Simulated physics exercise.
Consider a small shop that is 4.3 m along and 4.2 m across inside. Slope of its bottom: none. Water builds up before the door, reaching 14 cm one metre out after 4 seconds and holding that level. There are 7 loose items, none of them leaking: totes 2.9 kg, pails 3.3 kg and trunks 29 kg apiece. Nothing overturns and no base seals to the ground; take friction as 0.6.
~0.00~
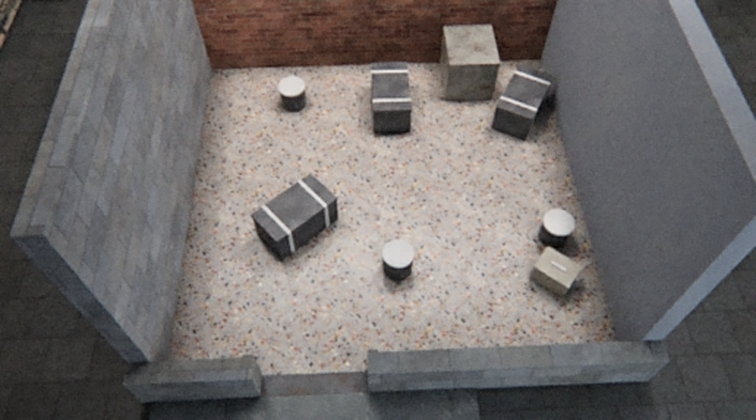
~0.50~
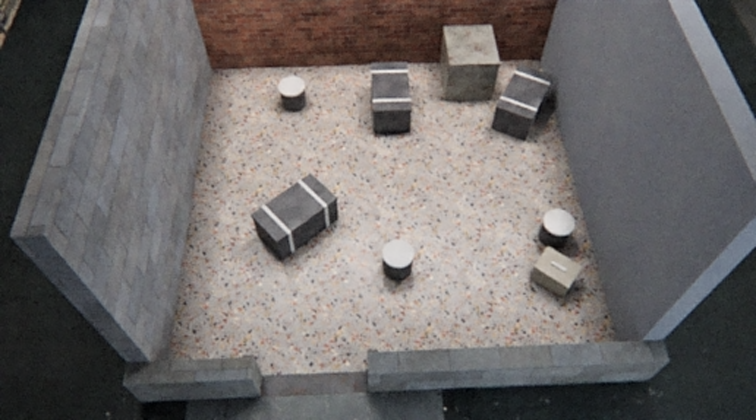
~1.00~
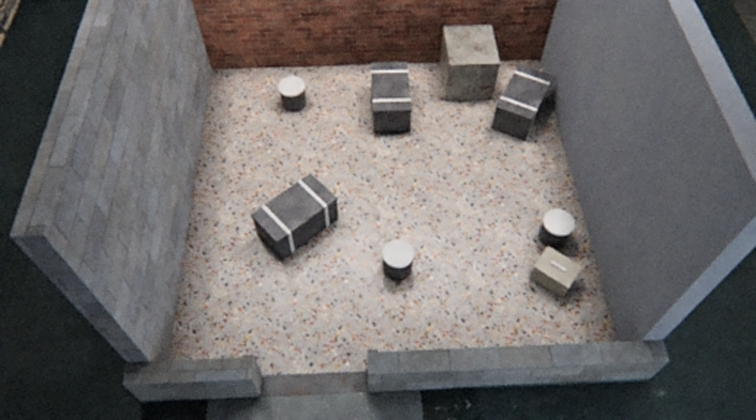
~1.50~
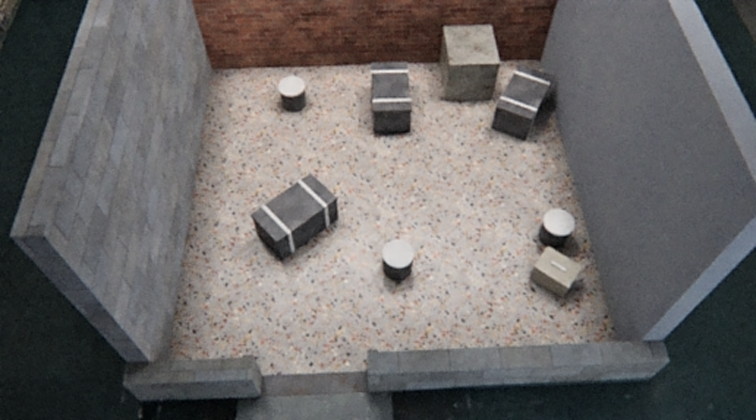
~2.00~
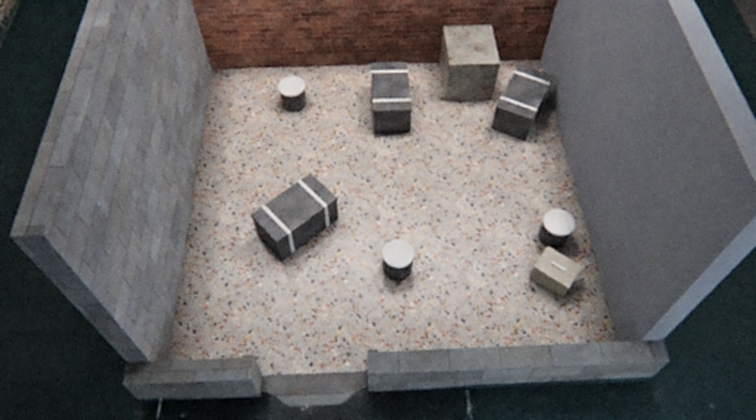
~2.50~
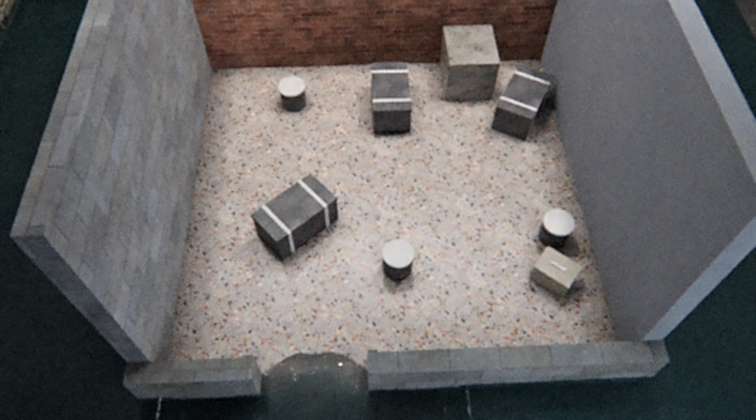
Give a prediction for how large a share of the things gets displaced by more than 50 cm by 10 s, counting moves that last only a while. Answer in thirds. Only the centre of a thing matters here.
Under a third.
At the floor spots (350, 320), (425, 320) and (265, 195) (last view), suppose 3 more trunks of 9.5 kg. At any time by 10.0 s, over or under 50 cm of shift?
For each in turn I get a greater distance, a smaller distance and a smaller distance.
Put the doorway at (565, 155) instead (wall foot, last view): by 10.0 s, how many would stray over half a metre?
0.
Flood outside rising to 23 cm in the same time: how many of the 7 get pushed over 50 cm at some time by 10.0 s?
Result: 4.
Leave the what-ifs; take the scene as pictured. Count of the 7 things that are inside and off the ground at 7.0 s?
Count: 0.
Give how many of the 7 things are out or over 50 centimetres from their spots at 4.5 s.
By then the count is 0.
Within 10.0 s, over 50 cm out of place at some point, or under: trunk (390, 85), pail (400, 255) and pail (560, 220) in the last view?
First not as far, then farther, then not as far.
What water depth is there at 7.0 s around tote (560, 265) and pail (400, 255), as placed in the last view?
Roughly 1 and 3 cm.
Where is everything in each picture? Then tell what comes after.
A tote at (558, 267), on the bottom; a pail at (398, 253) rests on the ground; 0.0 m2 under water; 0 of 7 have shifted, in the first frame.
A tote at (558, 267) rests on the ground; a pail at (398, 253) rests on the ground; 0.0 m2 under water; 0 of 7 have shifted, in the second frame.
A tote at (558, 267) rests on the ground; a pail at (398, 253) rests on the ground; water covers 0.0 m2; 0 of 7 have shifted, in the third frame.
A tote at (558, 267) rests on the ground; a pail at (398, 253) rests on the ground; water covers 0.0 m2; 0 of 7 have shifted, in the fourth frame.
A tote at (558, 267) rests on the ground; a pail at (398, 253), on the bottom; 0.0 m2 under water; 0 of 7 have shifted, in the fifth frame.
A tote at (558, 267), on the bottom; a pail at (398, 253) rests on the ground; water covers 0.1 m2; 0 of 7 have shifted, in the sixth frame.
After 3.5 s 0 of 7 are over 50 cm from their spots; 0 afloat.
After 4.5 s 0 of 7 are over 50 cm from their spots; 0 afloat.
After 7.0 s 1 of 7 are over 50 cm from their spots; 0 afloat.
After 10.0 s 1 of 7 are over 50 cm from their spots, and 1 have been at some point; 0 afloat.
